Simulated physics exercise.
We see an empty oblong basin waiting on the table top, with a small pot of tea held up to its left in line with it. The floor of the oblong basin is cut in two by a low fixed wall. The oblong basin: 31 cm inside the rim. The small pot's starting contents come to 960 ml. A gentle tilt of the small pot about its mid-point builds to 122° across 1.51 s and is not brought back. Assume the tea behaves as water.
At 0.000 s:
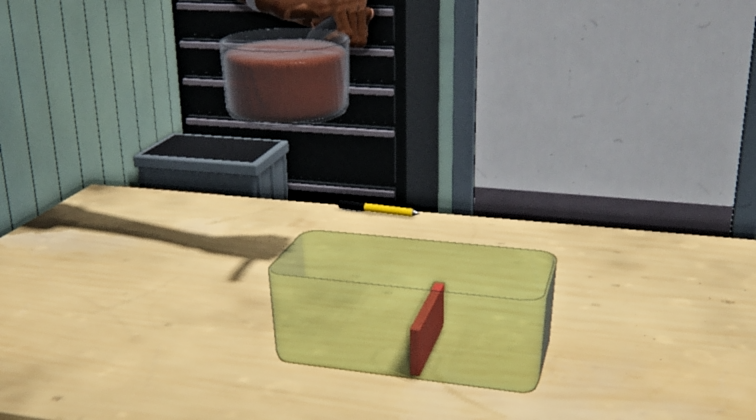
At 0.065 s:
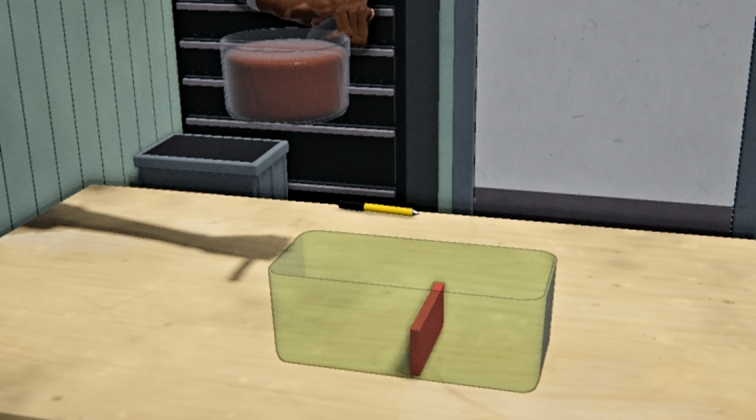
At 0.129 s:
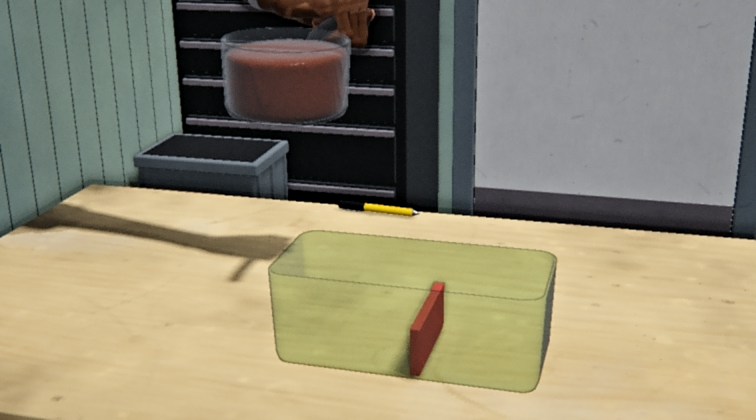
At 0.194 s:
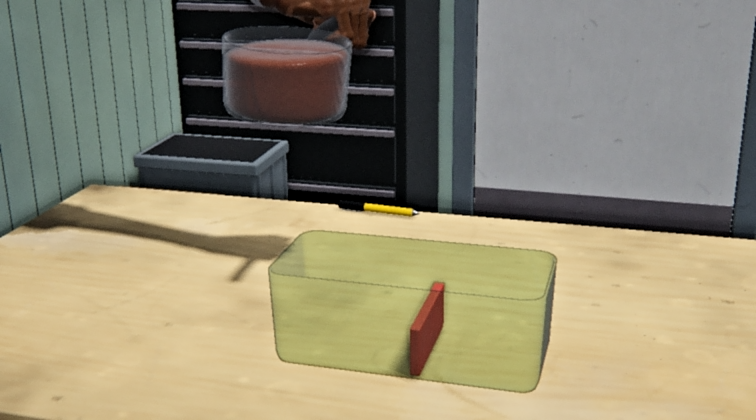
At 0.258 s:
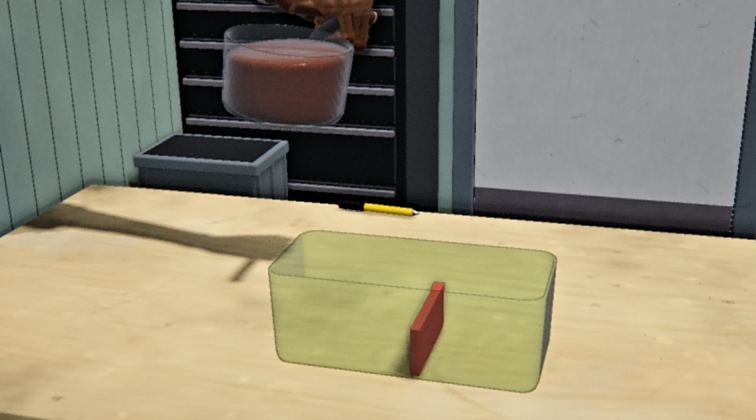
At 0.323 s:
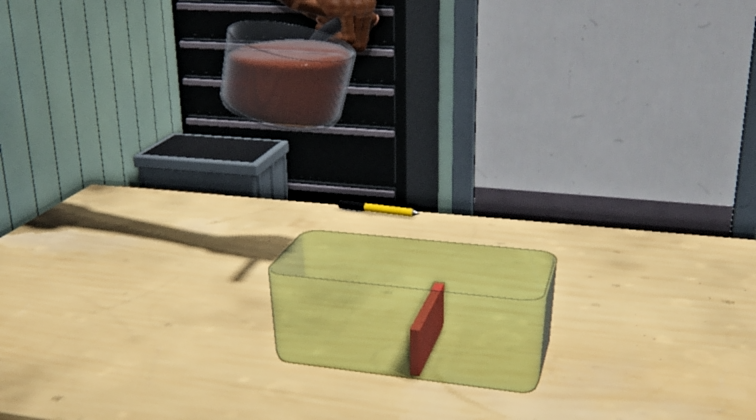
The footage shows a clear pot of reddish-brown tea held above and behind a greenish see-through oblong basin with a red dividing wall on a wooden table, as the pot tilts slightly to the right.
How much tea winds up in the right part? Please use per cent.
About 47 per cent.
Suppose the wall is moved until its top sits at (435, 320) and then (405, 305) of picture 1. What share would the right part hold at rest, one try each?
In order, 45 and 70 per cent.
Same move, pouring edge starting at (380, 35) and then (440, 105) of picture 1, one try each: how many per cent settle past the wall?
Result: 75 per cent, then 90 per cent.
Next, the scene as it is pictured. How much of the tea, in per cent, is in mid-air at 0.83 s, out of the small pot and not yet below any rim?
Estimate: Some 34 % of the total.
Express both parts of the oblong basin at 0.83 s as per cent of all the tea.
Around 6 on the left side and 10 on the right side.
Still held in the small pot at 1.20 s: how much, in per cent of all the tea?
About 5 per cent.
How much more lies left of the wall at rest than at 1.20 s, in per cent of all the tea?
I'd put it near 14 percent.
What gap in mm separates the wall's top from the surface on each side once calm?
Left: Roughly 36 mm; right: Roughly 32 mm.
By 0.83 s the tilt is 70° and 49 per cent is still to pour, 6 is left of the wall and 9 right of it.
By 1.20 s the tilt is 110° and 5 per cent is still to pour, 36 is left of the wall and 47 right of it.
By 1.59 s the tilt is 122° and 0 per cent is still to pour, 50 is left of the wall and 47 right of it.
By 2.01 s the tilt is 122° and 0 per cent is still to pour, 50 is left of the wall and 47 right of it.
At rest 50 per cent lies left of the wall, 47 right of it and 2 outside.
